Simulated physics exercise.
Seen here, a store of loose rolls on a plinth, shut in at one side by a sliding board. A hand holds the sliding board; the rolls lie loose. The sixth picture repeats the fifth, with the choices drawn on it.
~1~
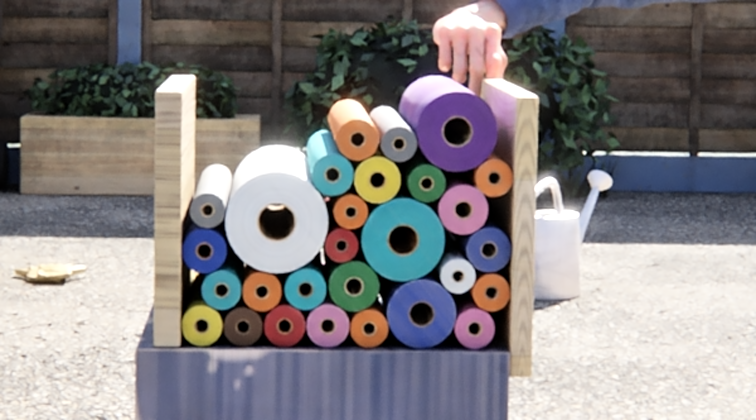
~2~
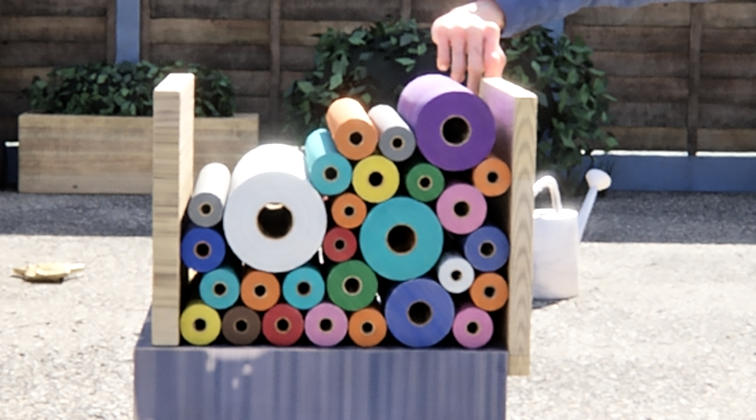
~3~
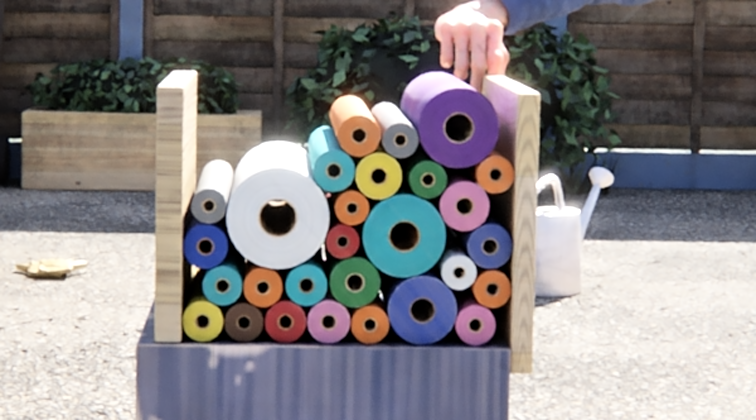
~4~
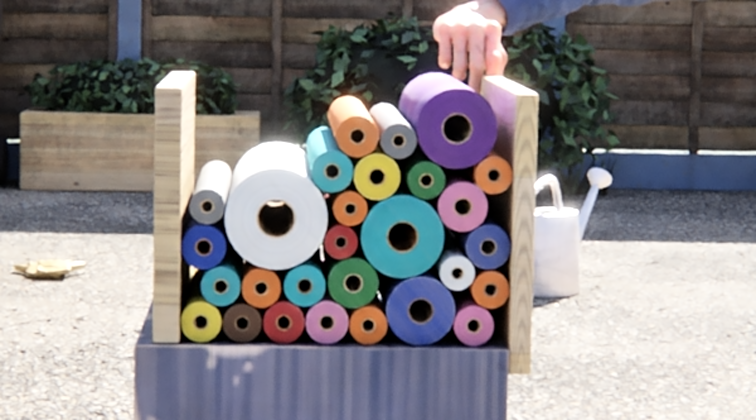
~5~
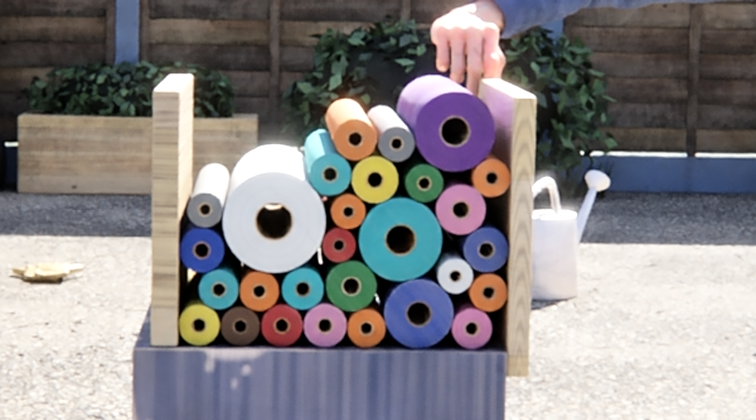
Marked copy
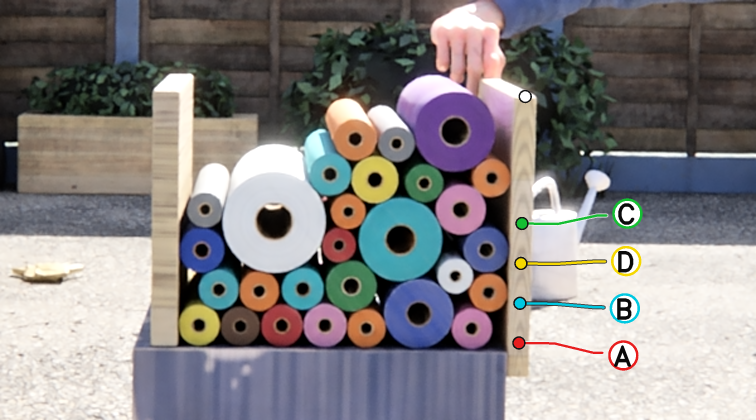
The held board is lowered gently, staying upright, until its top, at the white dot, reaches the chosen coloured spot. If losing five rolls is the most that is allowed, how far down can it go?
Stop at D.
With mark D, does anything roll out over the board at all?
Yes, at D.
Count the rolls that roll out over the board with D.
At D the number is two.
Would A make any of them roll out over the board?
At A: Yes.
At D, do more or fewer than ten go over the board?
Fewer than ten.
On the marked copy, A at (519, 343); B at (520, 304); C at (522, 223); D at (521, 263); the white dot at (525, 97).
With D. Early on, top of the board (511, 172).
Further on, top of the board (509, 259).
At the end, top of the board (509, 262), two out over the board.
As for the rest, A more than five out over the board; B six out over the board; C one out over the board.
